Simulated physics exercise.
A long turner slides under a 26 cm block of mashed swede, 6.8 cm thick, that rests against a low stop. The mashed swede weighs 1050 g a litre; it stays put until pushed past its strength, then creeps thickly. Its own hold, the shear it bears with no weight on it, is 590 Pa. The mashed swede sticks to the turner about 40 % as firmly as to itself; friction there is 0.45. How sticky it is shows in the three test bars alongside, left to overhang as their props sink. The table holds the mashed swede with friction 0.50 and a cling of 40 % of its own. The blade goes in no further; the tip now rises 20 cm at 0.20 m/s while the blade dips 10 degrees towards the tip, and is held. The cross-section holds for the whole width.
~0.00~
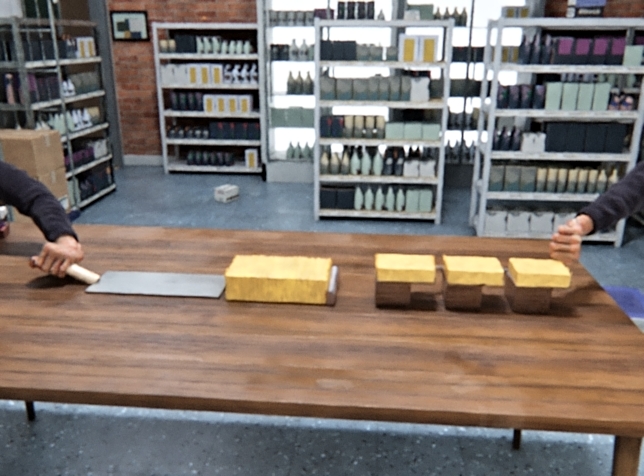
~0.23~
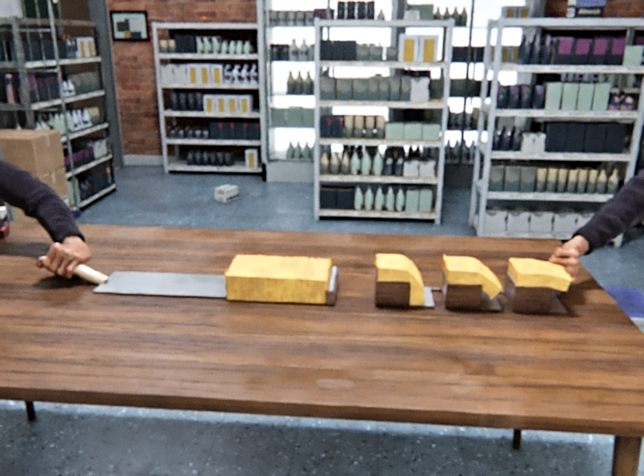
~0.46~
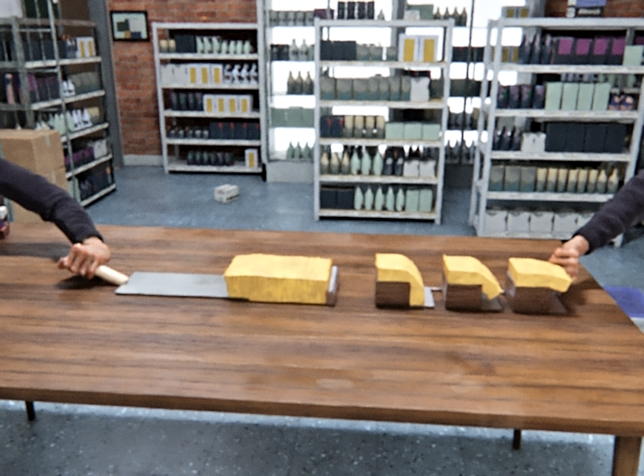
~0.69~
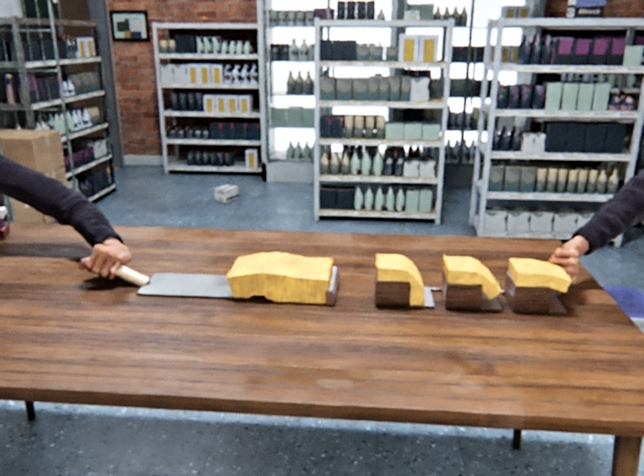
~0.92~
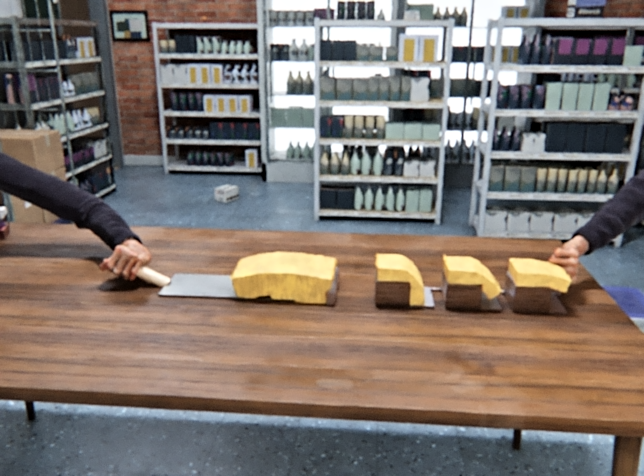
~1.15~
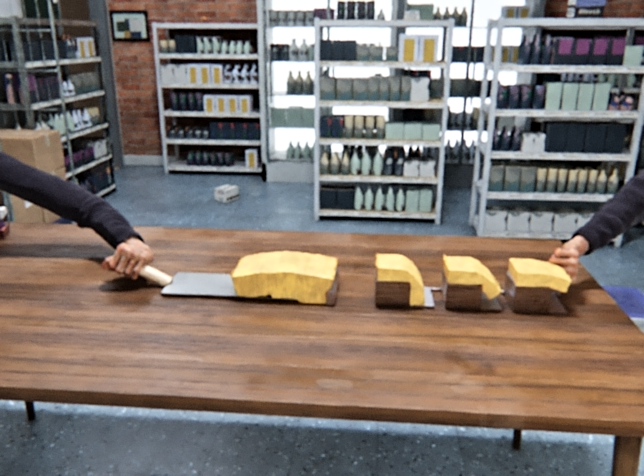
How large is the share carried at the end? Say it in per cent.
About 71 %.
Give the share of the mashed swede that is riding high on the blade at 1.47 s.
Some 10 per cent.
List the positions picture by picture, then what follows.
The first frame shows handle end of the blade at (85, 293), not yet moved; crest of the mashed swede at (238, 276); drop of the bar ends 0, 0, 0 (left to right).
The second frame shows handle end of the blade at (93, 293), moved 2.0 cm; crest of the mashed swede at (231, 275); drop of the bar ends 6.7 cm, 3.8 cm, 1.2 cm (left to right).
The third frame shows handle end of the blade at (115, 294), moved 7.9 cm; crest of the mashed swede at (255, 275); drop of the bar ends 6.7 cm, 4.2 cm, 1.3 cm (left to right).
The fourth frame shows handle end of the blade at (137, 295), moved 14 cm; crest of the mashed swede at (267, 272); drop of the bar ends 6.7 cm, 4.2 cm, 1.4 cm (left to right).
The fifth frame shows handle end of the blade at (158, 296), moved 20 cm; crest of the mashed swede at (284, 273); drop of the bar ends 6.7 cm, 4.2 cm, 1.4 cm (left to right).
The sixth frame shows handle end of the blade at (161, 294), moved 20 cm; crest of the mashed swede at (285, 272); drop of the bar ends 6.7 cm, 4.2 cm, 1.4 cm (left to right).
After 1.47 s, the tip is 6.7 cm up.
After 1.85 s, the tip is 14 cm up.
After 2.23 s, the tip is 20 cm up and 72 % is riding high on the blade.
After 2.61 s, the tip is 20 cm up and 71 % is riding high on the blade.
After 2.71 s, the tip is 20 cm up and 71 % is riding high on the blade.
